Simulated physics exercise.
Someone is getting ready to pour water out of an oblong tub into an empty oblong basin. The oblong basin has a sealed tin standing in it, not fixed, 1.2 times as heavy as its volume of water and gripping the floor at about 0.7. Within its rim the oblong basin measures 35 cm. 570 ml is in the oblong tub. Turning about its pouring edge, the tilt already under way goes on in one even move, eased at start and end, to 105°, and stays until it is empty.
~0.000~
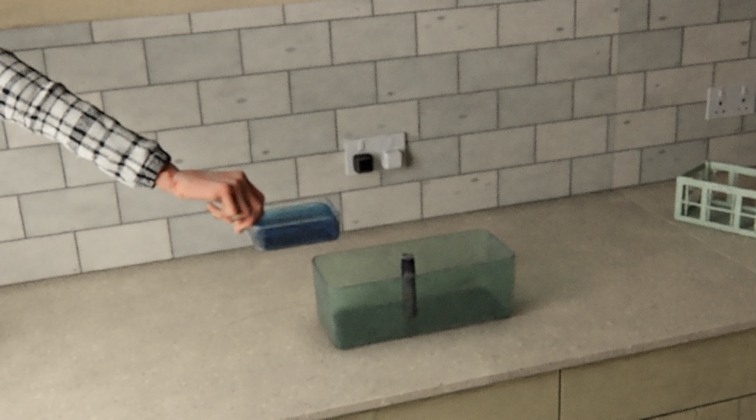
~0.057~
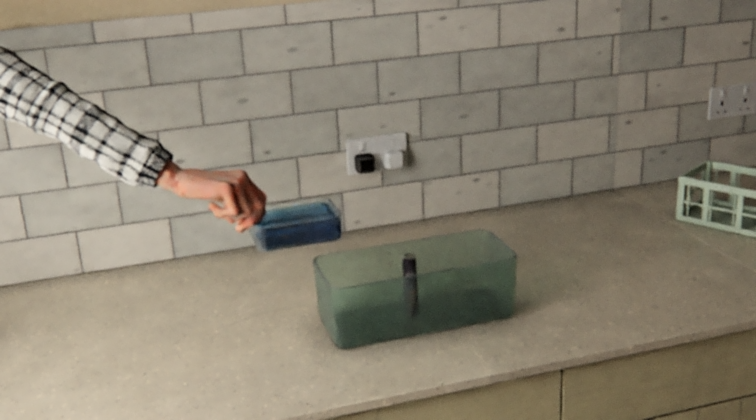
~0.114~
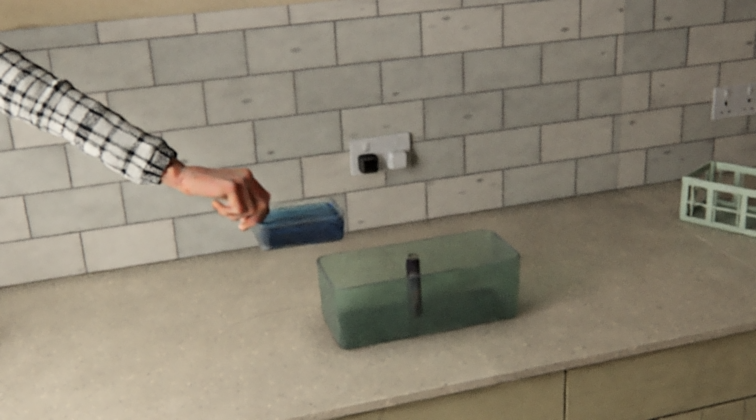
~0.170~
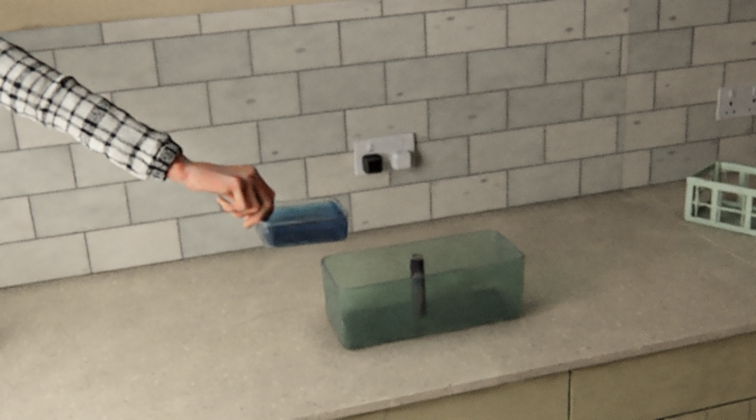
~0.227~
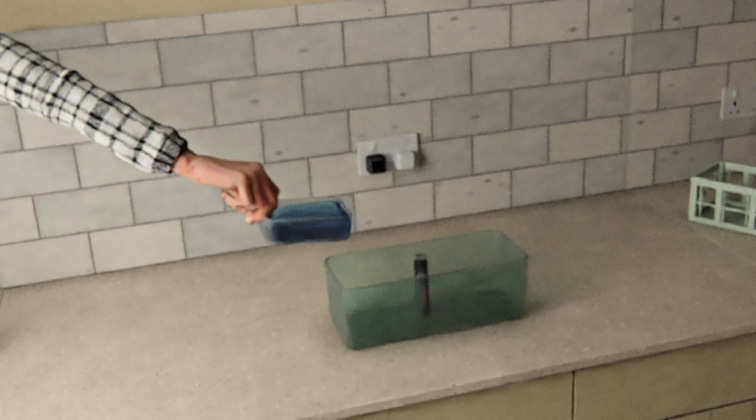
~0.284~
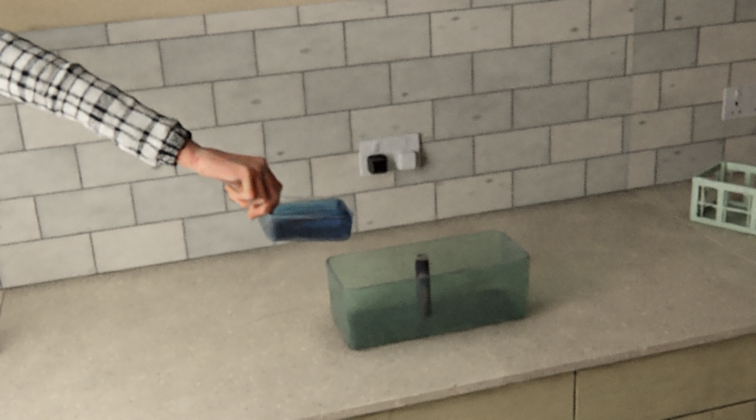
The clip opens on a hand in a checked sleeve holding a small blue container behind a larger, see-through green oblong tub on a counter by a tiled wall. The whole view then drifts slightly, shifting everything a little to the right, while the hand and both containers show almost no other movement.
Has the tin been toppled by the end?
No: It ends up erect.
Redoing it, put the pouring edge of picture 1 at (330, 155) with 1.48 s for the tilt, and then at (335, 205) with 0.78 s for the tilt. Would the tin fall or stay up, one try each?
Trial 1 - tin stays standing; trial 2 - tin tips.
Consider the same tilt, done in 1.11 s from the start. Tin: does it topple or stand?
The tin stays on its base.
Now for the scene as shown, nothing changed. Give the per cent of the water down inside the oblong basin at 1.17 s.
Roughly 86 per cent.
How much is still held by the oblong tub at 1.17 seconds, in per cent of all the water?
What remains is about 4 percent of it all.
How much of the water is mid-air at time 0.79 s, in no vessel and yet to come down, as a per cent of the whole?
It comes to about 46 percent.
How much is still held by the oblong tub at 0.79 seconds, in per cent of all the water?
About 26 per cent.
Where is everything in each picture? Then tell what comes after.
Tilt 0°; pouring edge (333, 207); surface from (250, 221) to (331, 209); the oblong basin's rim runs from (320, 274) to (501, 243); the tin's top is at (408, 259), in the first frame.
Tilt 0°; pouring edge (335, 207); surface from (251, 221) to (333, 209), in the second frame.
Tilt 2°; pouring edge (338, 207); surface from (254, 221) to (336, 209), in the third frame.
Tilt 3°; pouring edge (342, 207); surface from (259, 219) to (340, 208), in the fourth frame.
Tilt 6°; pouring edge (346, 208); surface from (261, 217) to (344, 206), in the fifth frame.
Tilt 9°; pouring edge (347, 208); surface from (263, 215) to (345, 205), in the sixth frame.
After 0.79 s the tilt is 58° and 26 per cent is still to pour; the tin stands where it began.
After 1.17 s the tilt is 94° and 4 per cent is still to pour; the tin stands where it began.
After 1.56 s the tilt is 105° and 0 per cent is still to pour; the tin stands where it began.
After 1.98 s the tilt is 105° and 0 per cent is still to pour; the tin stands where it began.
In the end the tin stands where it began.
